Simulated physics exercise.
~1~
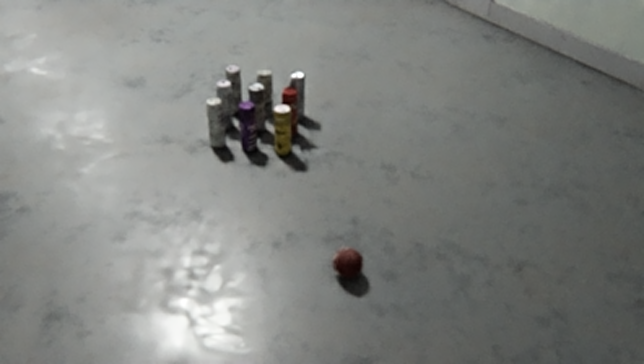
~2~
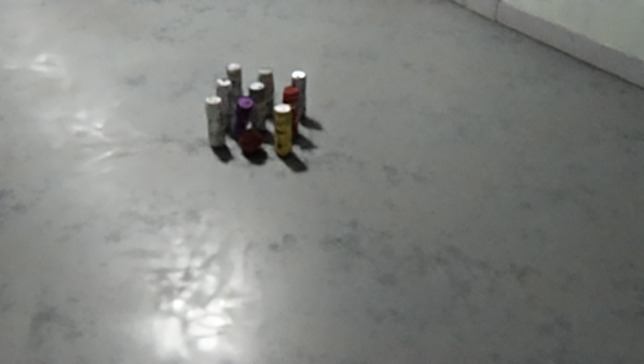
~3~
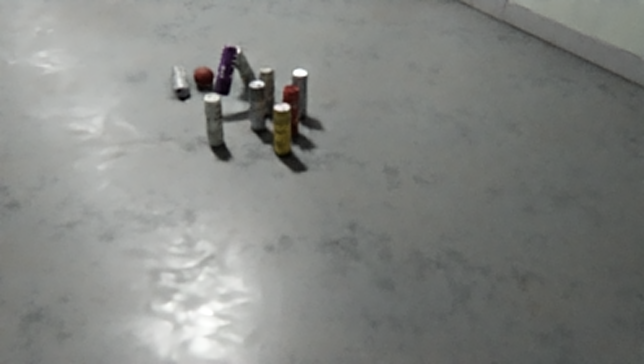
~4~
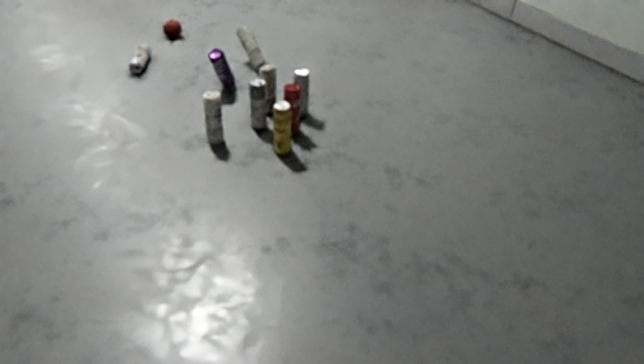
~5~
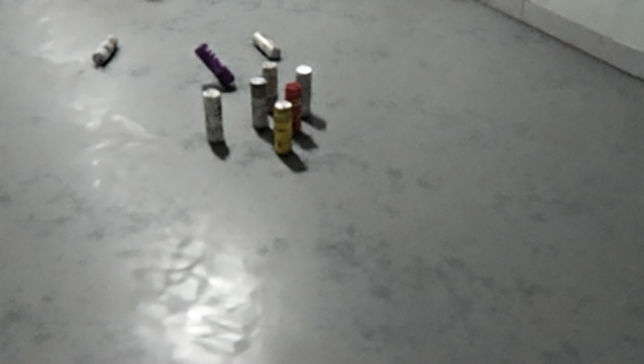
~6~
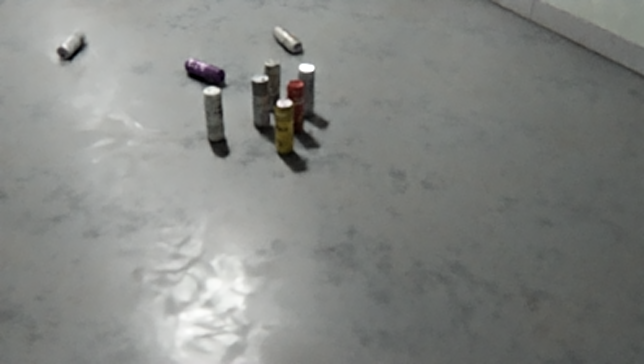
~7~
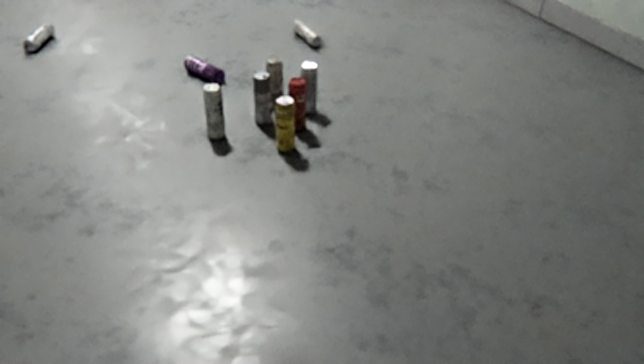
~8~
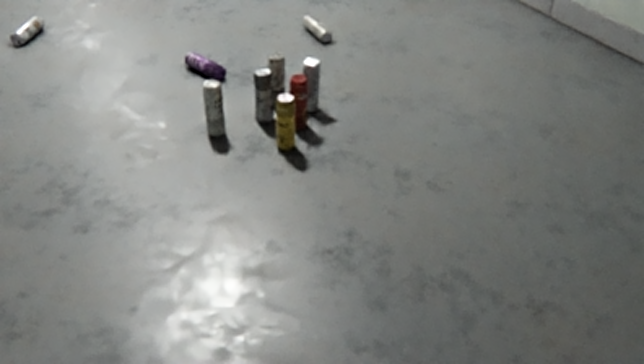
Red ball rolling into a cluster of upright tubes, toppling the purple one and two pale ones while the rest stay standing.
